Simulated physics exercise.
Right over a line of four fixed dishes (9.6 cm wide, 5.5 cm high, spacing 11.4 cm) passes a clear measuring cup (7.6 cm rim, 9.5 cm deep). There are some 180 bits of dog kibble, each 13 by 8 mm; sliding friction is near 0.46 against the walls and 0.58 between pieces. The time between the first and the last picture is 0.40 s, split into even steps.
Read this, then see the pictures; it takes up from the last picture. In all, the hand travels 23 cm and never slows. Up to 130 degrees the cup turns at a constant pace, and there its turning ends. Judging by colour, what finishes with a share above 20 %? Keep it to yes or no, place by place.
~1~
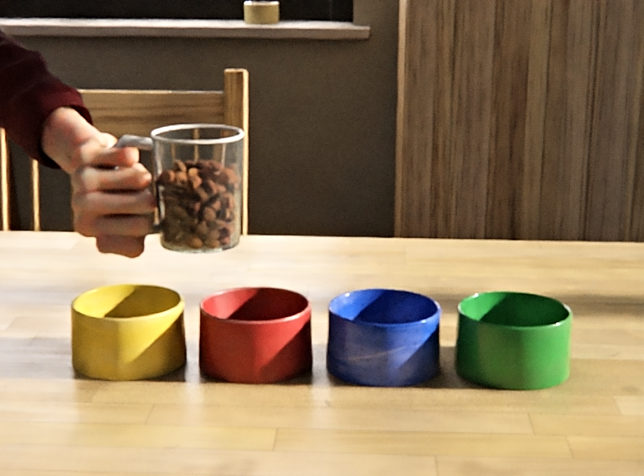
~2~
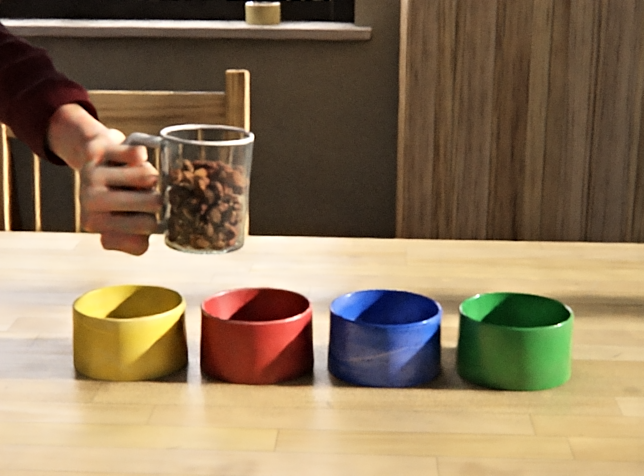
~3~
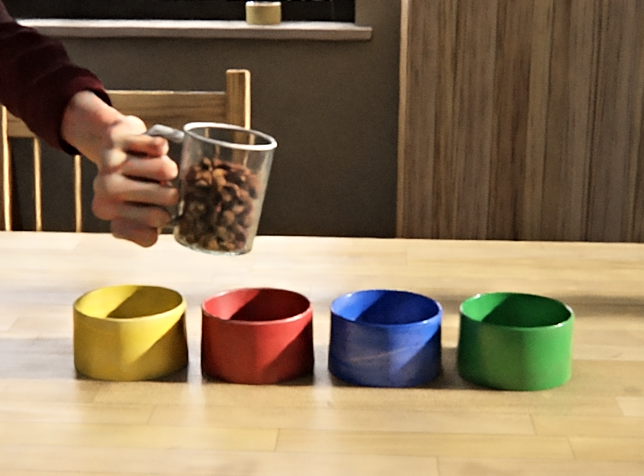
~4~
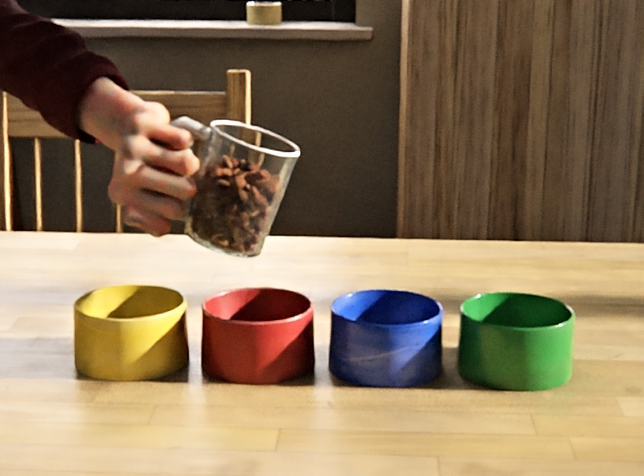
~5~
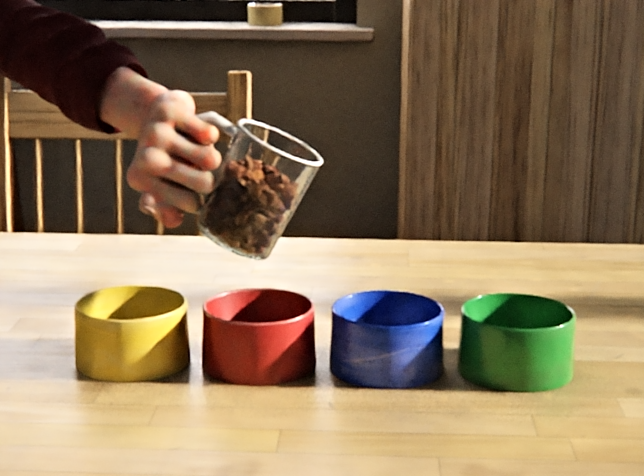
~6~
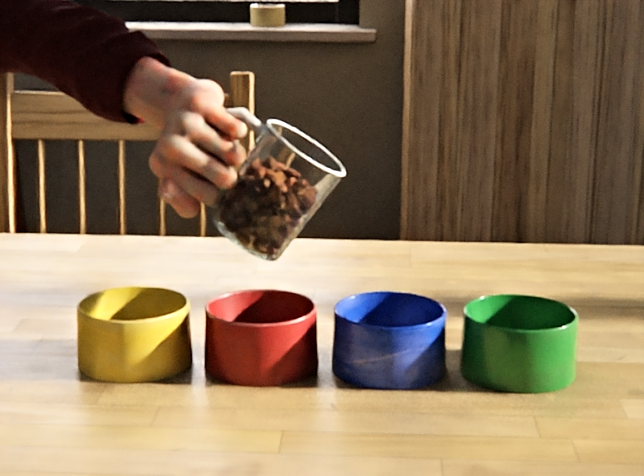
Place by place: Red dish no, blue dish no, green dish yes, yellow dish no, counter no.
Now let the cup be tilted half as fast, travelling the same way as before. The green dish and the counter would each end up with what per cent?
Then the green dish would get 100 and the counter 0.
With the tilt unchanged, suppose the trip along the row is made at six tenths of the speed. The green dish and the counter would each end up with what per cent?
Shares: Green 0, counter 30.
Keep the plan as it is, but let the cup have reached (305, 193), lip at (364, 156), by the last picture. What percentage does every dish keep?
The red dish keeps 0, the blue one 0, the green one 100 and the yellow one 0.
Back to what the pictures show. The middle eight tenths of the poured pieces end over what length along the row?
I'd put it at close to 5 cm.
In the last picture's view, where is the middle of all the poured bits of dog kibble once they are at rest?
(525, 346).
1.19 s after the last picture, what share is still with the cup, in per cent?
I'd say close to 0 per cent.
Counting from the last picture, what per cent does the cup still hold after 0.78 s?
Close to 90 % of the load.
Then, 0.47 s after the last picture, tilt 80 degrees; cup holds 100 %.
Then, 0.78 s after the last picture, tilt 110 degrees; cup holds 90 %, green 5 %.
Then, 1.19 s after the last picture, tilt 130 degrees; cup holds 0 %, green 100 %.
In the end, red 0 %, blue 0 %, green 100 %, yellow 0 %, counter 0 %.
